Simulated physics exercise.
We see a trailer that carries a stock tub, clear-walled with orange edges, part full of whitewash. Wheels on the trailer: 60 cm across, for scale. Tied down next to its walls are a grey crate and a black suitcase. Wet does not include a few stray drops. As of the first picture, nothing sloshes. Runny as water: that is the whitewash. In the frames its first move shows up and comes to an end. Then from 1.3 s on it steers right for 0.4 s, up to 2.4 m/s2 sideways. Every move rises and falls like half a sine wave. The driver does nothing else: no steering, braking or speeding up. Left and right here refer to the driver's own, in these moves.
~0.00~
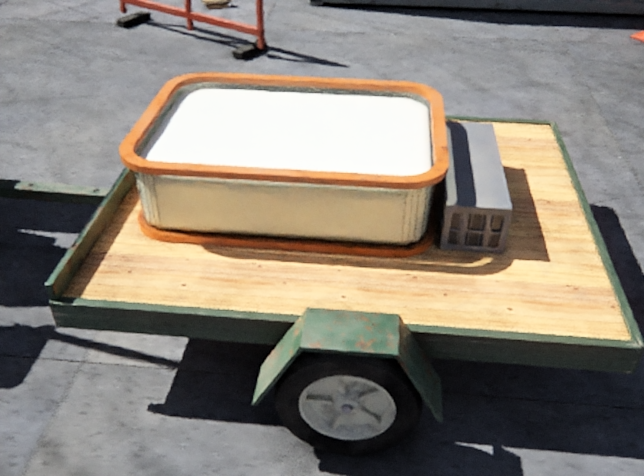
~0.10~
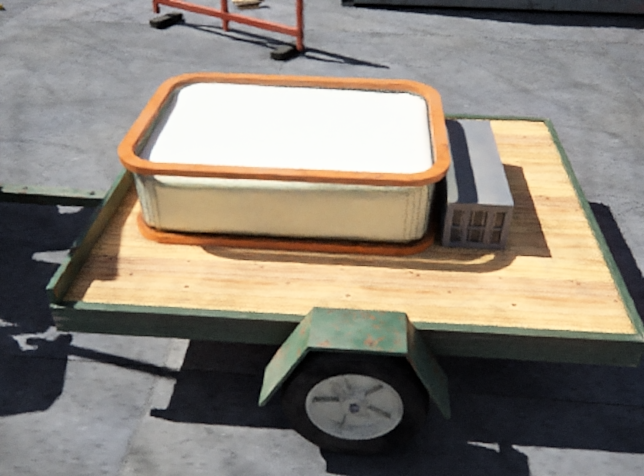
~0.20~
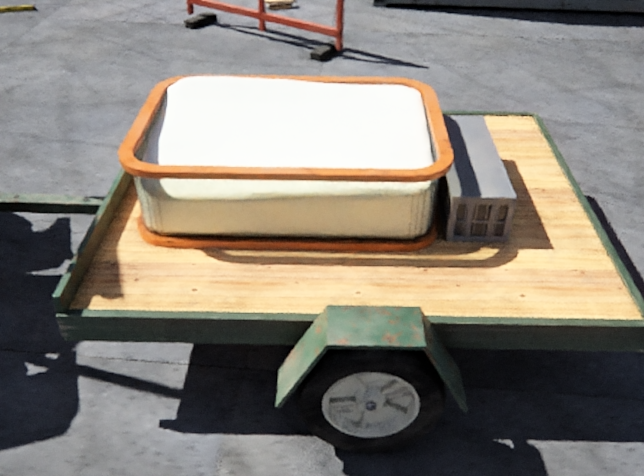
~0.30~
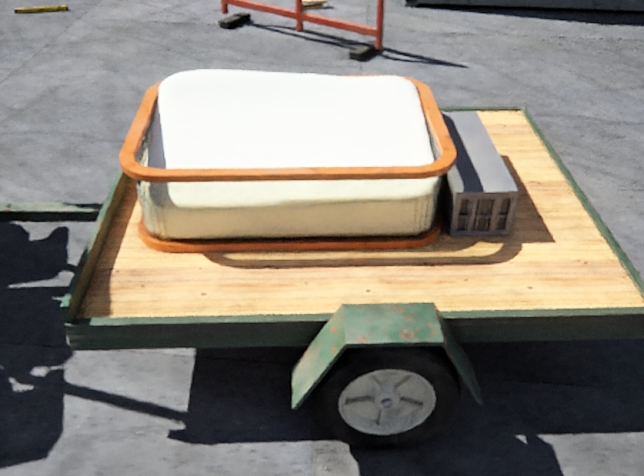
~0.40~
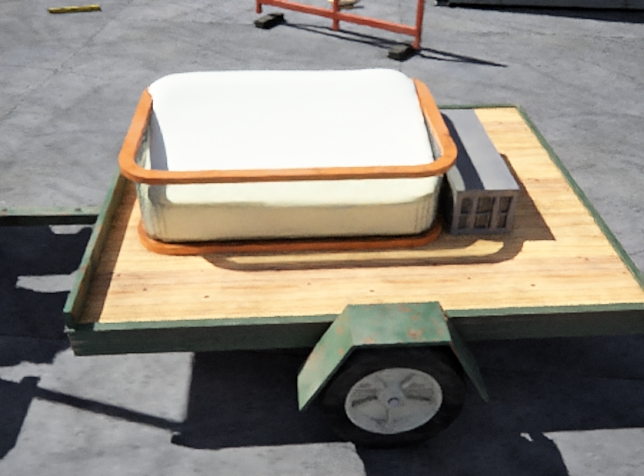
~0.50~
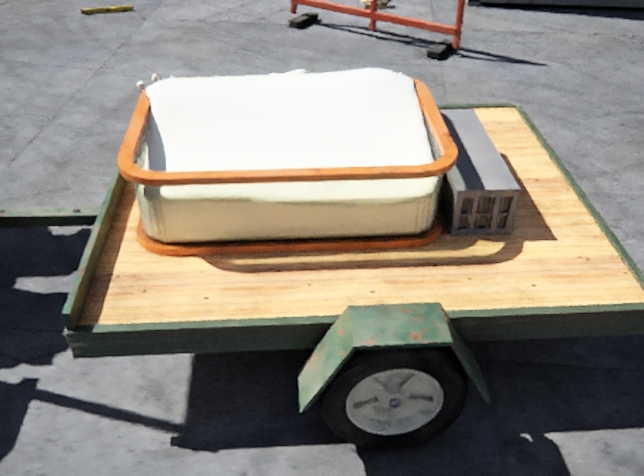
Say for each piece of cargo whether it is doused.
The grey crate is spared; the black suitcase is hit.
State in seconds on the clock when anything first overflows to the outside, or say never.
0.7 s.
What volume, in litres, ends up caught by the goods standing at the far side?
Roughly 5 L.
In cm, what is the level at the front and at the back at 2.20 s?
About 30 cm in front, about 30 cm behind.
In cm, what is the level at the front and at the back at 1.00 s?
Heights: Front 34 cm, then back 34 cm.
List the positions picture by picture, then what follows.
In the first picture, the surface is at (155, 156) by the front wall; at (414, 171) by the back wall; it lies level with the rim line; the front is on the left, levels are read along the near wall; the grey crate stands at the back; the black suitcase stands at the far side; a wheel hub at (346, 416).
In the second picture, the surface is at (156, 166) by the front wall; at (415, 168) by the back wall; it climbs 3° towards the far side.
In the third picture, the surface is at (156, 169) by the front wall; at (417, 173) by the back wall; it climbs 8° towards the far side.
In the fourth picture, the surface is at (159, 183) by the front wall; at (420, 174) by the back wall; it climbs 14° towards the far side.
In the fifth picture, the surface is at (159, 184) by the front wall; at (420, 176) by the back wall; it climbs 16° towards the far side.
In the sixth picture, the surface is at (157, 184) by the front wall; at (420, 176) by the back wall; it climbs 14° towards the far side; a wheel hub at (396, 410).
By 1.00 s the surface is 33 cm up at the front and 34 cm at the back; 1 per cent is out, over the far side.
By 1.60 s the surface is 33 cm up at the front and 31 cm at the back; 2 per cent is out, over the far side and the near side.
By 2.20 s the surface is 29 cm up at the front and 30 cm at the back; 2 per cent is out, over the far side and the near side.
By 4.68 s 2 per cent is out, over the far side and the near side; the grey crate has caught nothing and the black suitcase 5 litres.
